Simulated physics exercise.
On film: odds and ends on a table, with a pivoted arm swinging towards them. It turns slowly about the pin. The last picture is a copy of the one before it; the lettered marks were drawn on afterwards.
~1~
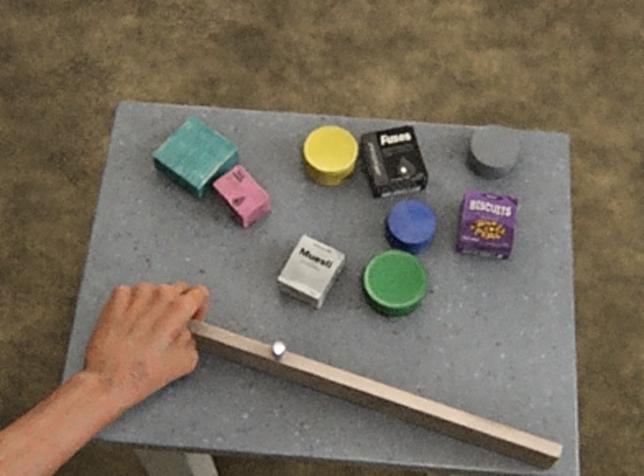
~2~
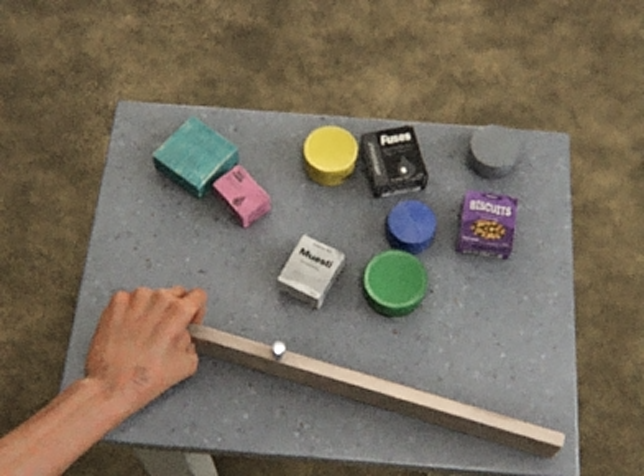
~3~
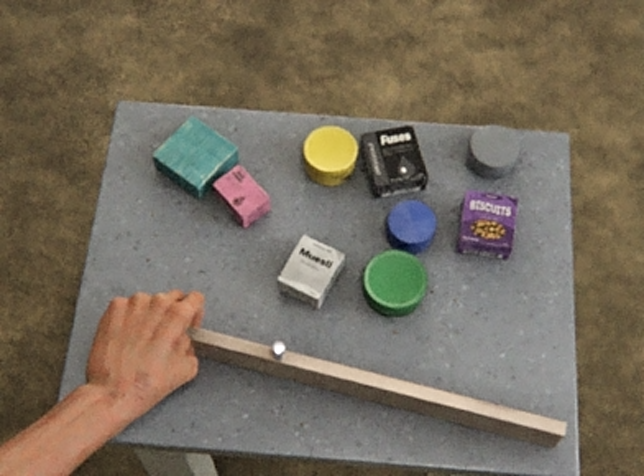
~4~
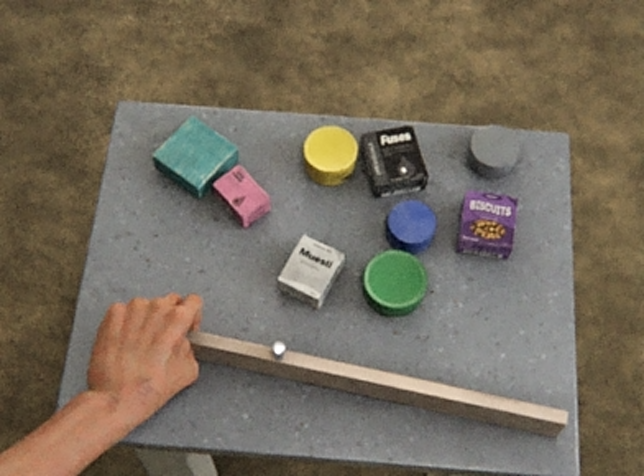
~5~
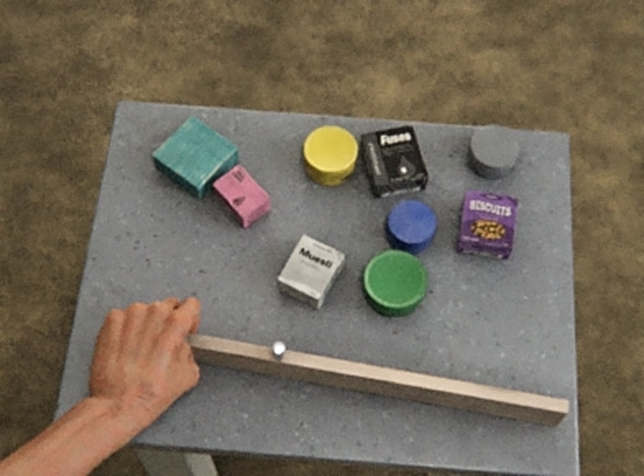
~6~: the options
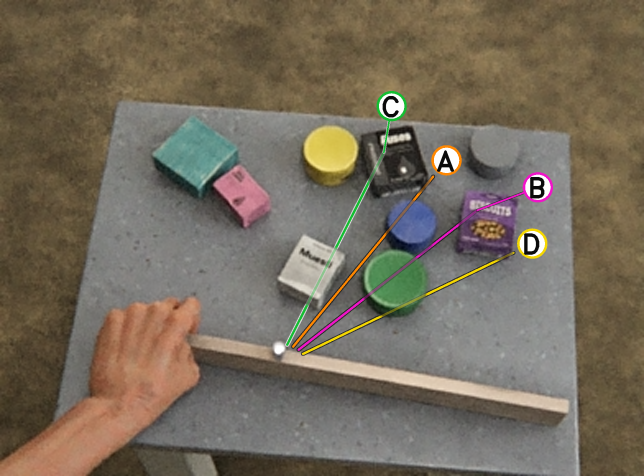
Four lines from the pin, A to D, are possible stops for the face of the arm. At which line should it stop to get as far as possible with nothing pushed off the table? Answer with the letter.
Nothing falls up to C.
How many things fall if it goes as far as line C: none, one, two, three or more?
The count is none.
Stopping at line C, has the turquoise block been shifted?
No.
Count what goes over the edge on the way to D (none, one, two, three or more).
By then, none.
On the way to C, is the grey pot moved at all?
Yes.
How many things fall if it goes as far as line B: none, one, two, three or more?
By then, none.
On the marked copy, A at (366, 258); B at (391, 278); C at (338, 245); D at (411, 302).
Following C. Soon after the start, arm (421, 314); grey pot (493, 152); black box (394, 162).
Later, arm (383, 259); grey pot (493, 138); black box (380, 155).
In the end, arm (341, 233); black box (314, 112); purple packet (368, 116); nothing has fallen.
As for the rest, A is safe but short; B is safe but short; D is safe but short.
